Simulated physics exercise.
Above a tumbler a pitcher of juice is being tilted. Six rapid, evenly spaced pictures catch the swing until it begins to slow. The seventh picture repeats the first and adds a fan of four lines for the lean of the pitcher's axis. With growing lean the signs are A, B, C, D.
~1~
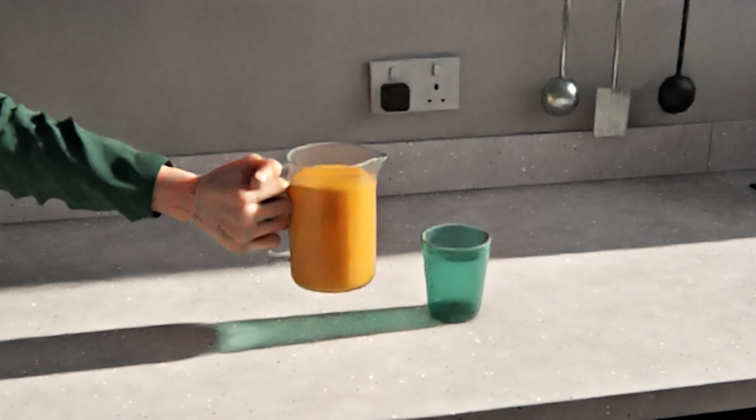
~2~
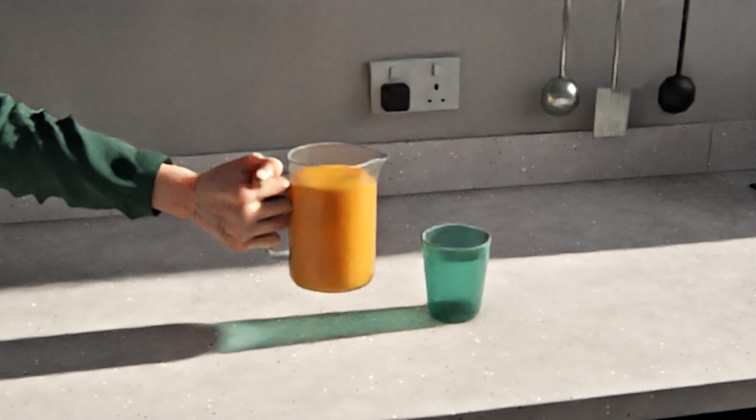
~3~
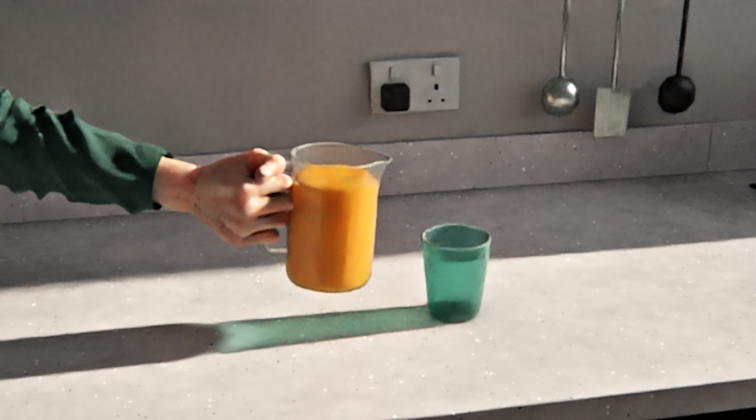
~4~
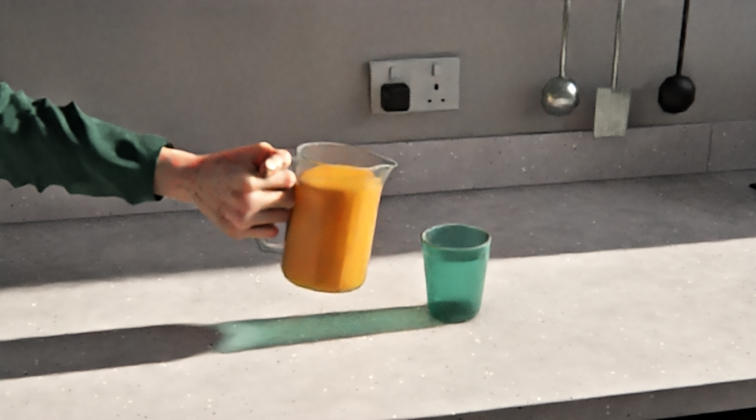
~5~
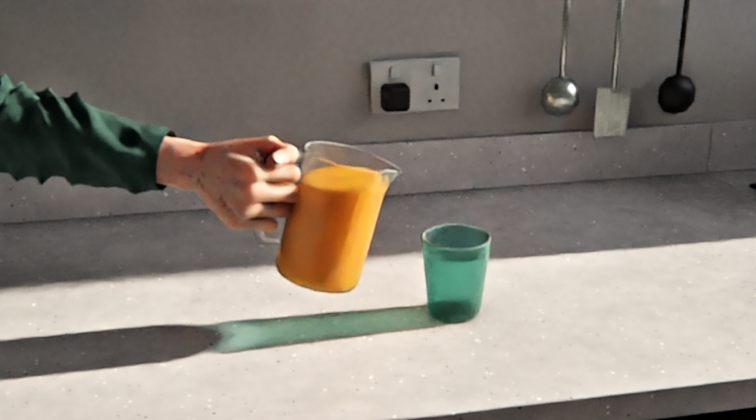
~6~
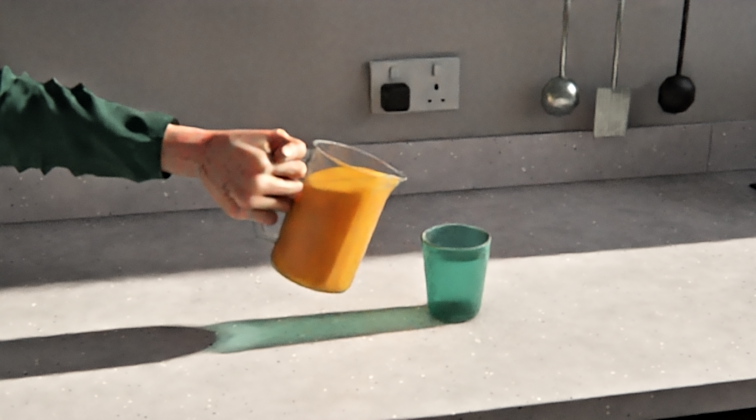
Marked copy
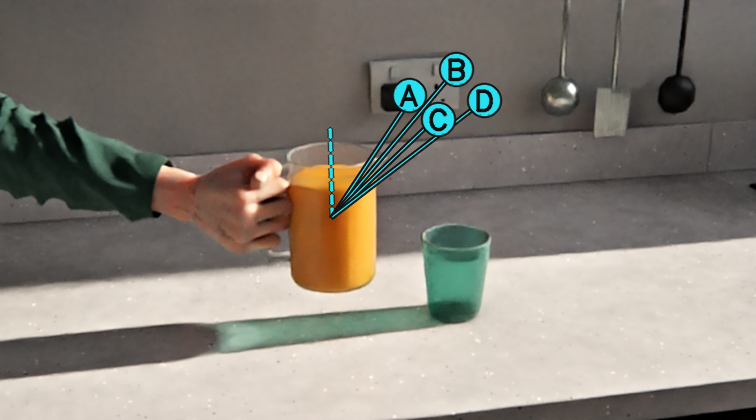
A hand tilts a glass pitcher of orange juice rightward beside a green tumbler.
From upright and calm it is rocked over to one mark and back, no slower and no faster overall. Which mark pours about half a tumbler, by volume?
The answer is tilt D.
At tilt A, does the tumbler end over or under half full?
Under half.
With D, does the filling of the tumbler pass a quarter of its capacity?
Yes, it does.
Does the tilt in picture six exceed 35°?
No.
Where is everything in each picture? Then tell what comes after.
Upright, lip at (386, 154); rim of the tumbler round (456, 236); nothing has left yet.
Upright, lip at (387, 155); nothing has left yet.
Tipped about 4°, lip at (390, 158); nothing has left yet.
Tipped about 9°, lip at (395, 163); nothing has left yet.
Tipped about 15°, lip at (400, 170); nothing has left yet.
Tipped about 22°, lip at (404, 177); nothing has left yet.
On the marked copy, A at (402, 111); B at (445, 82); C at (423, 129); D at (471, 110).
With A, the tumbler ends with about 11 % of what it can hold.
With B, the tumbler ends with about 22 % of what it can hold.
With C, the tumbler ends with about 35 % of what it can hold.
With D, the tumbler ends with about 50 % of what it can hold.
